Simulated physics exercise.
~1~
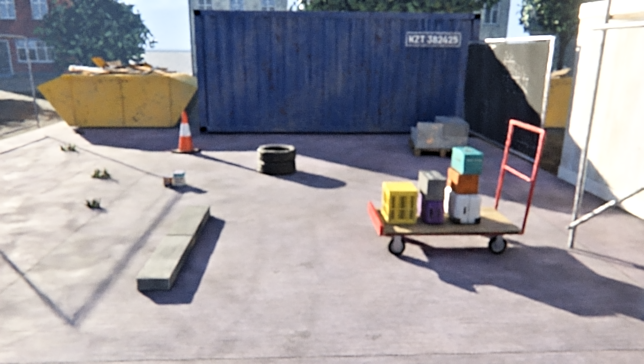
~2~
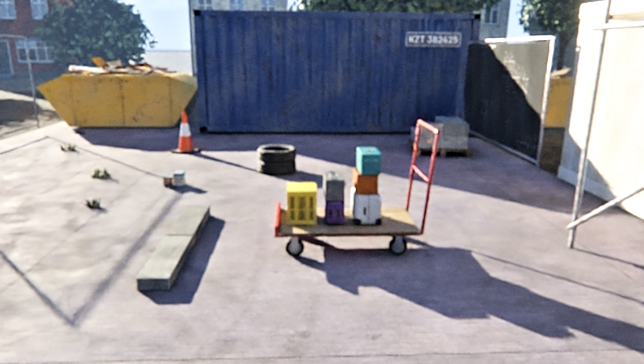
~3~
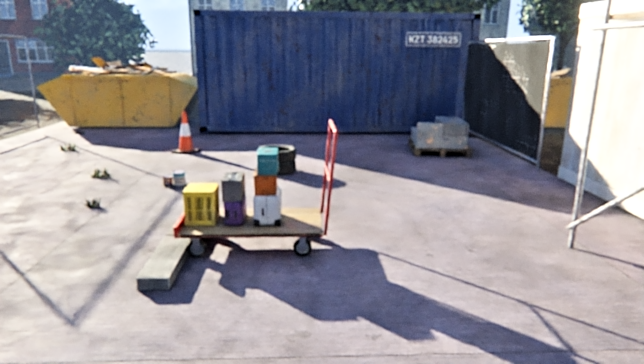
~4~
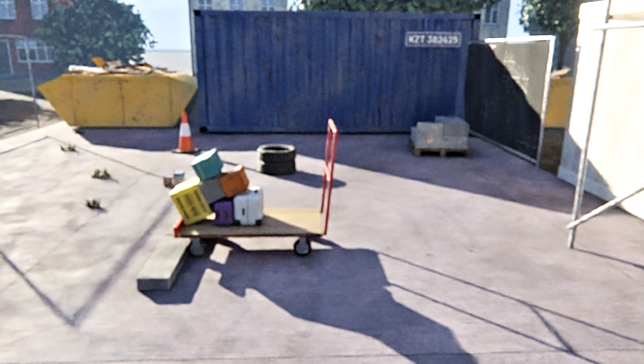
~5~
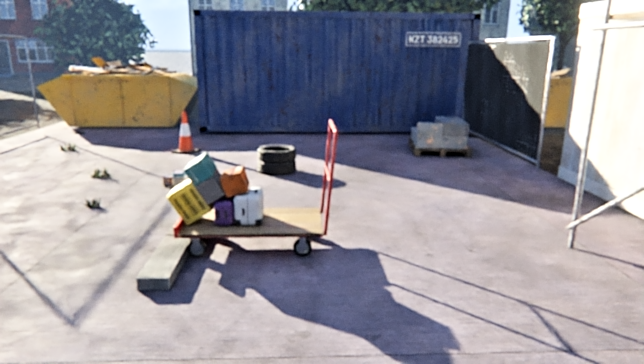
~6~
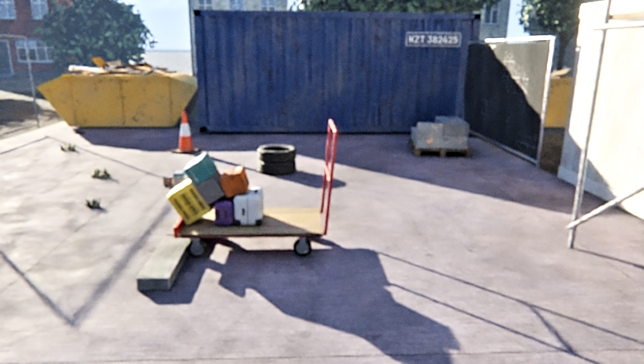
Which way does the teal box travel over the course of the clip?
The teal box travels to the left, first riding on the trolley and then tumbling further that way.
A loaded trolley rolls left, stops at a low step, and its boxes topple but stay aboard.
